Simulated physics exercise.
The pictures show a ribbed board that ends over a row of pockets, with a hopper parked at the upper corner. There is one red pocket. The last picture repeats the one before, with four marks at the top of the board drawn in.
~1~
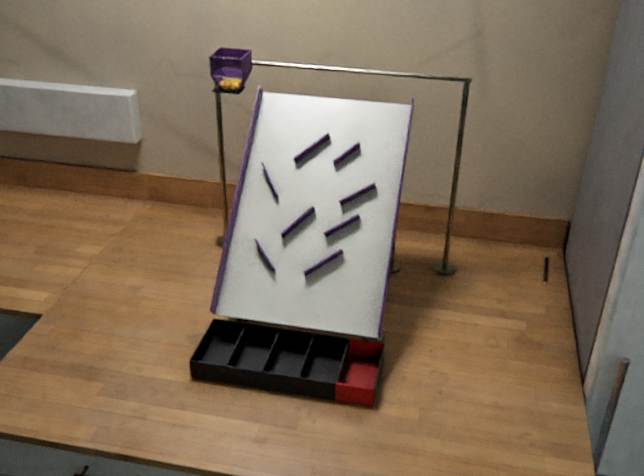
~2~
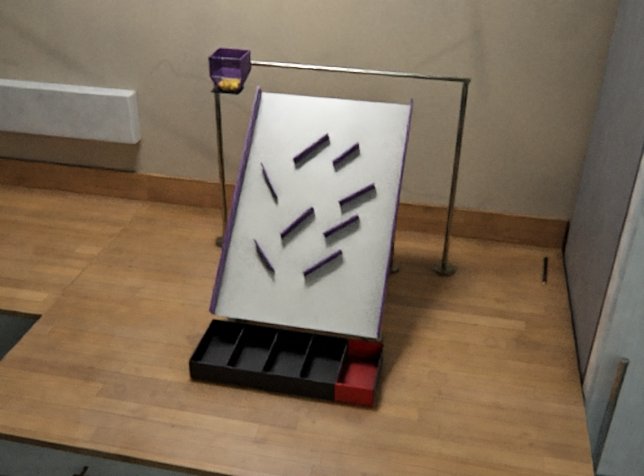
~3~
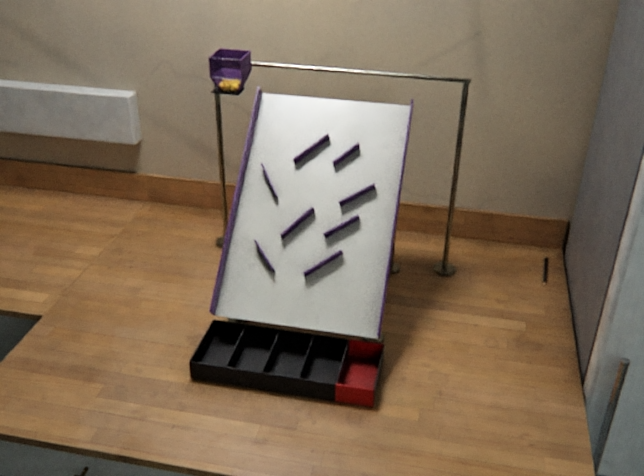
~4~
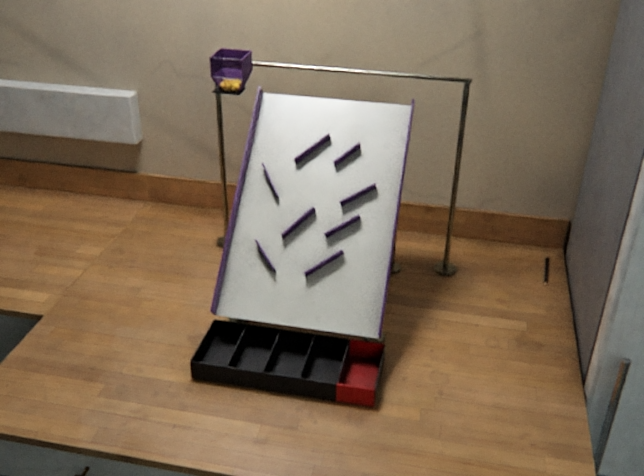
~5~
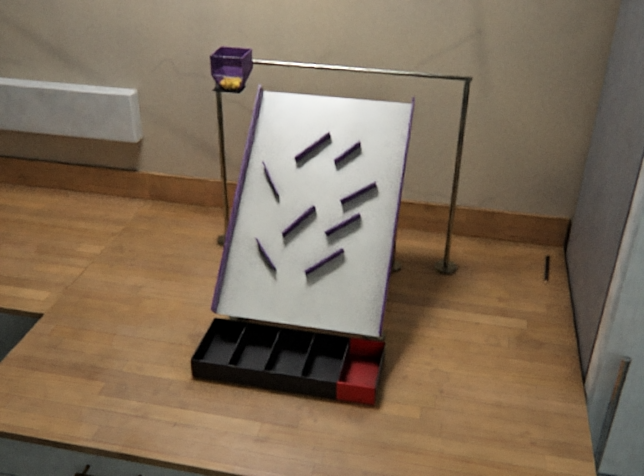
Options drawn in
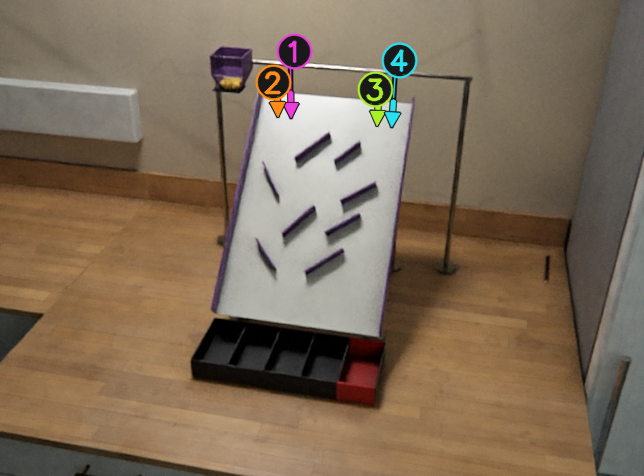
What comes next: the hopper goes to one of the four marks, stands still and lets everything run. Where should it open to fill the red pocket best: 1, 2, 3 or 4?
Mark 4 does it best.
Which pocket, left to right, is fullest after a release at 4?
It is the fifth one.
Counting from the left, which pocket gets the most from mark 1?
The third from the left.
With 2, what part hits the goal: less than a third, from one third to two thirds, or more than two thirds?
Less than a third.
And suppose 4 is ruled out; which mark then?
3 it is.
On the marked copy, mark 1 meets the board at (290, 112); mark 2 meets the board at (277, 111); mark 3 meets the board at (377, 120); mark 4 meets the board at (392, 121).
For mark 1, none at all in the red pocket, all but a few in other pockets.
For mark 2, none at all in the red pocket, all but a few in other pockets, a small share outside the box.
For mark 3, close to a quarter in the red pocket, close to two thirds in other pockets, a small share outside the box.
For mark 4, close to two thirds in the red pocket, close to a third in other pockets.
